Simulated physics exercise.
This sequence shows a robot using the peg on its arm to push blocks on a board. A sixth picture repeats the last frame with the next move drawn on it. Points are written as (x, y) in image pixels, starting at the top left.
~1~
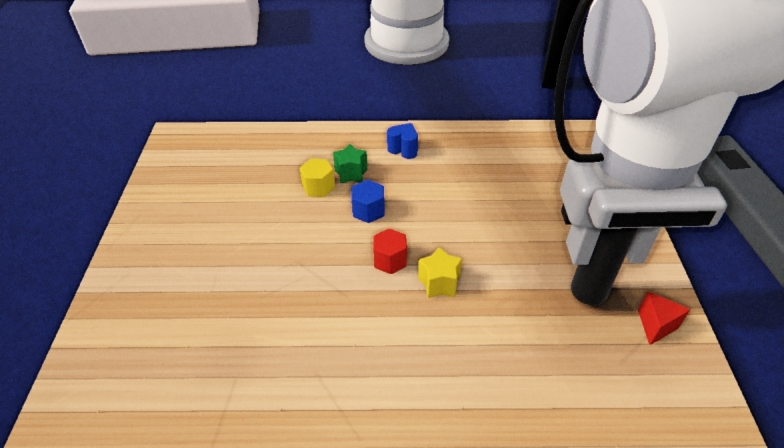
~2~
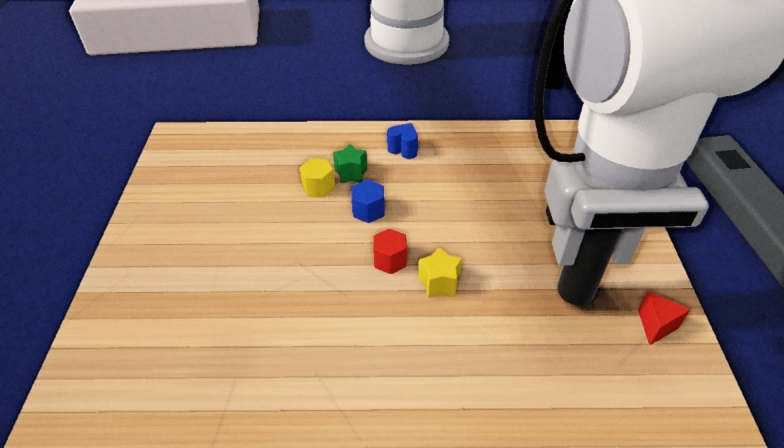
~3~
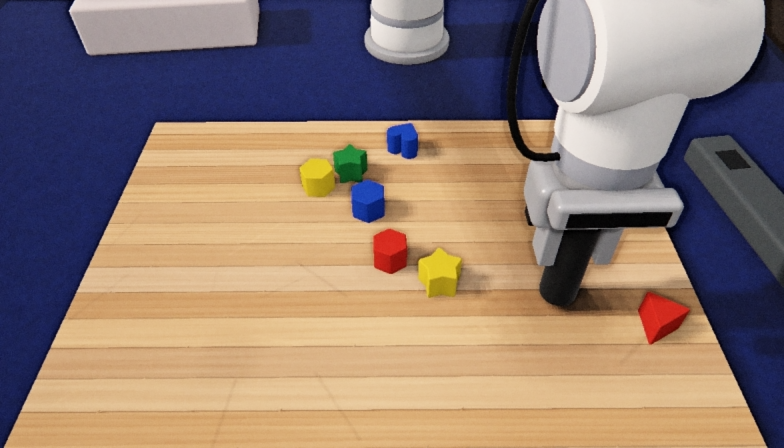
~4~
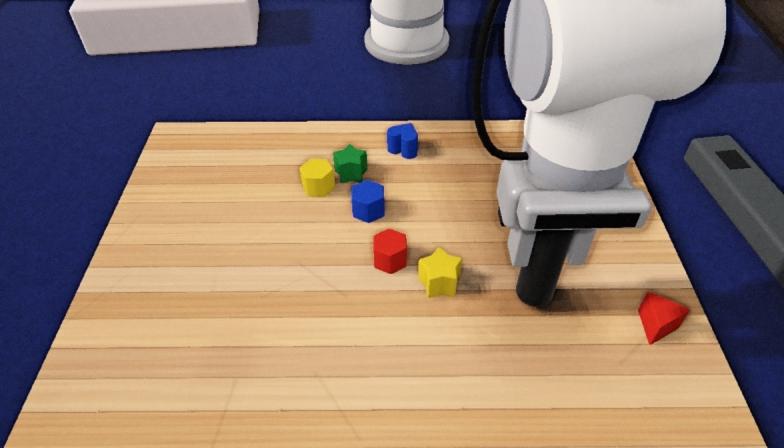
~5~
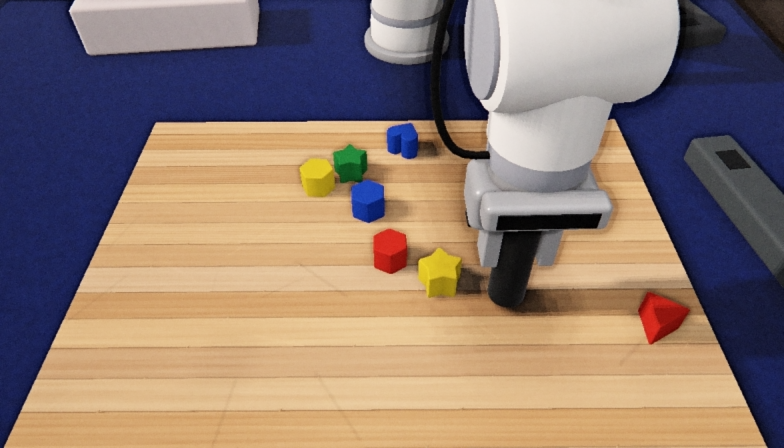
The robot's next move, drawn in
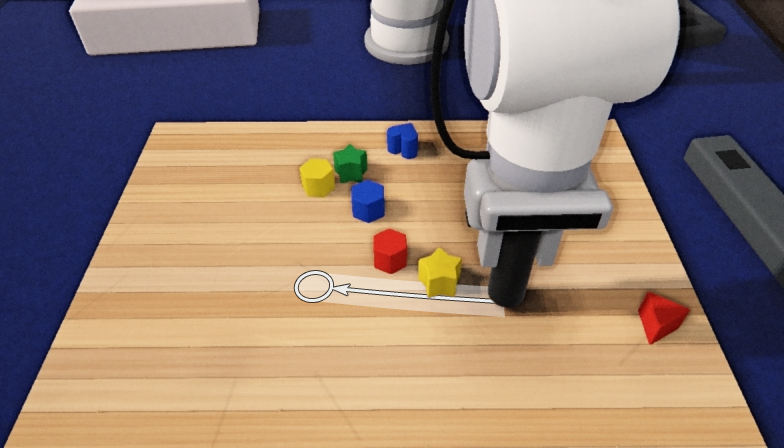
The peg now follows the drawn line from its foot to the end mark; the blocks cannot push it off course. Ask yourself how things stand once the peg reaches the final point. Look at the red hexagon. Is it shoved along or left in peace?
The red hexagon changes place.
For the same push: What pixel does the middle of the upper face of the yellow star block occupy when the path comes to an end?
The top centre is at (409, 250).
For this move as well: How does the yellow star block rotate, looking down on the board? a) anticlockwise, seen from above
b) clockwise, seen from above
Option b.
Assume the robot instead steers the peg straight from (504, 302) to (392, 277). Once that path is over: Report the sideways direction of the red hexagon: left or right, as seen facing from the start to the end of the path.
It shifts rightward.
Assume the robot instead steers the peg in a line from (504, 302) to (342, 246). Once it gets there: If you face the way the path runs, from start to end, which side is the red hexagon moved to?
It gets pushed right.
The line goes from (504, 302) to (314, 286).
The first path, step by step. One third of the way, peg (439, 290); yellow star block (422, 255), turned 45° clockwise.
Two thirds of the way, peg (375, 285); red hexagon (381, 230), turned 15° anticlockwise; yellow star block (409, 250), turned 90° clockwise.
At the end, peg (313, 279); red hexagon (381, 230), turned 15° anticlockwise; yellow star block (409, 250), turned 90° clockwise.
